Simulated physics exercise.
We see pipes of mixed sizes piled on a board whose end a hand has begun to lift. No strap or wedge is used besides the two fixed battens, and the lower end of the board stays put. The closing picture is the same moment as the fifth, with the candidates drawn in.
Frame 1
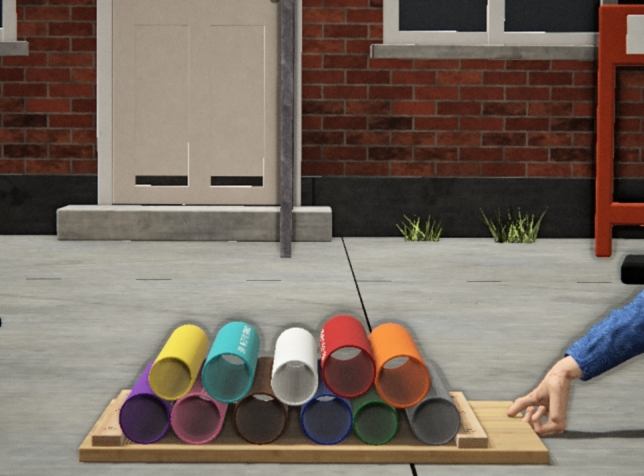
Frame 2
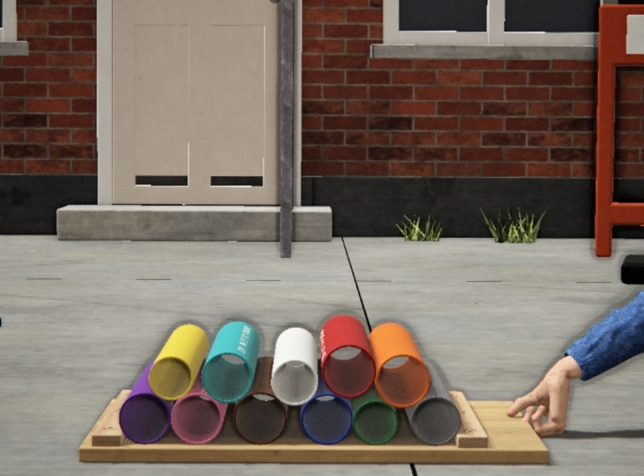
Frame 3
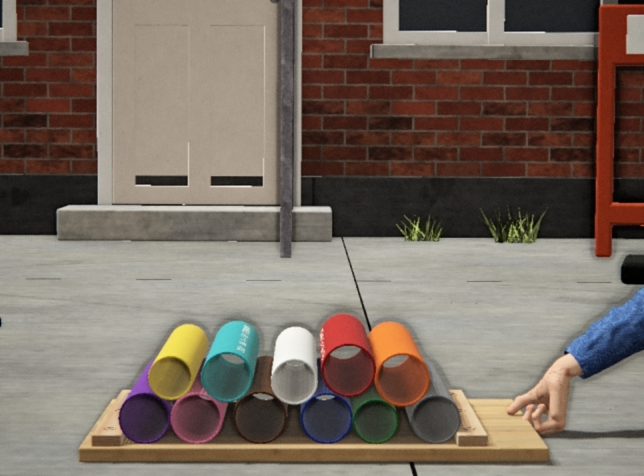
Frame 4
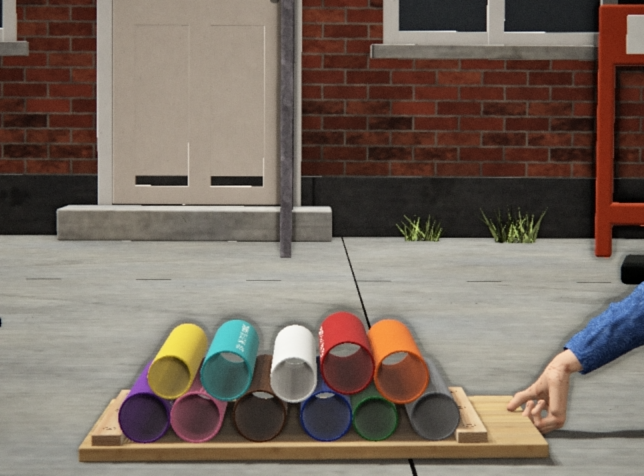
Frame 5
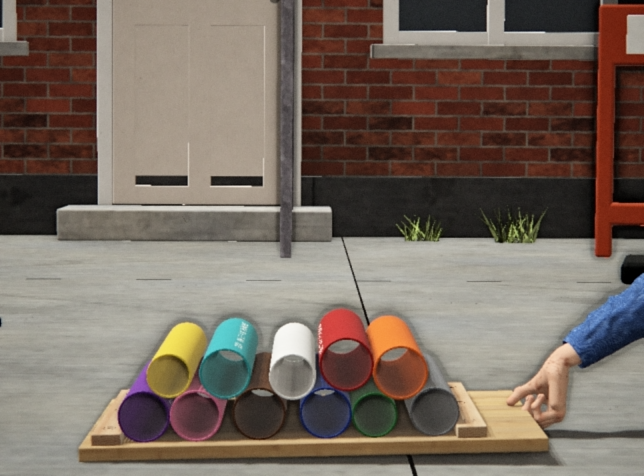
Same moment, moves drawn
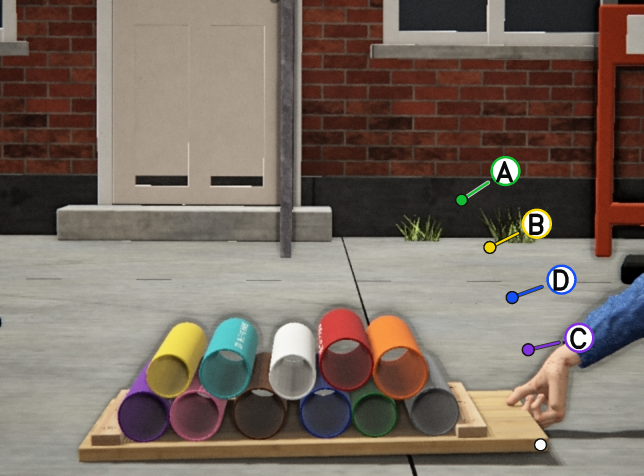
A hand at the right slightly raises the end of a board stacked with colourful pipes.
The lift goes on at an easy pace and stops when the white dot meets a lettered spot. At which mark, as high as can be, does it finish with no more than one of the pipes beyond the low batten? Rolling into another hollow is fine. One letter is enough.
Stop at B.
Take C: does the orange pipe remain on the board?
Yes, with C.
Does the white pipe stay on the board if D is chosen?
The white pipe: Yes.
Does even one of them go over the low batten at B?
No, at B.
On the marked copy, A at (462, 200); B at (490, 248); C at (528, 350); D at (512, 298); the white dot at (541, 445).
With B. Early on, board at 16°.
Further on, board at 27°.
At the end, board at 27°, none over the low batten.
As for the rest, A eleven over the low batten; C none over the low batten; D none over the low batten.
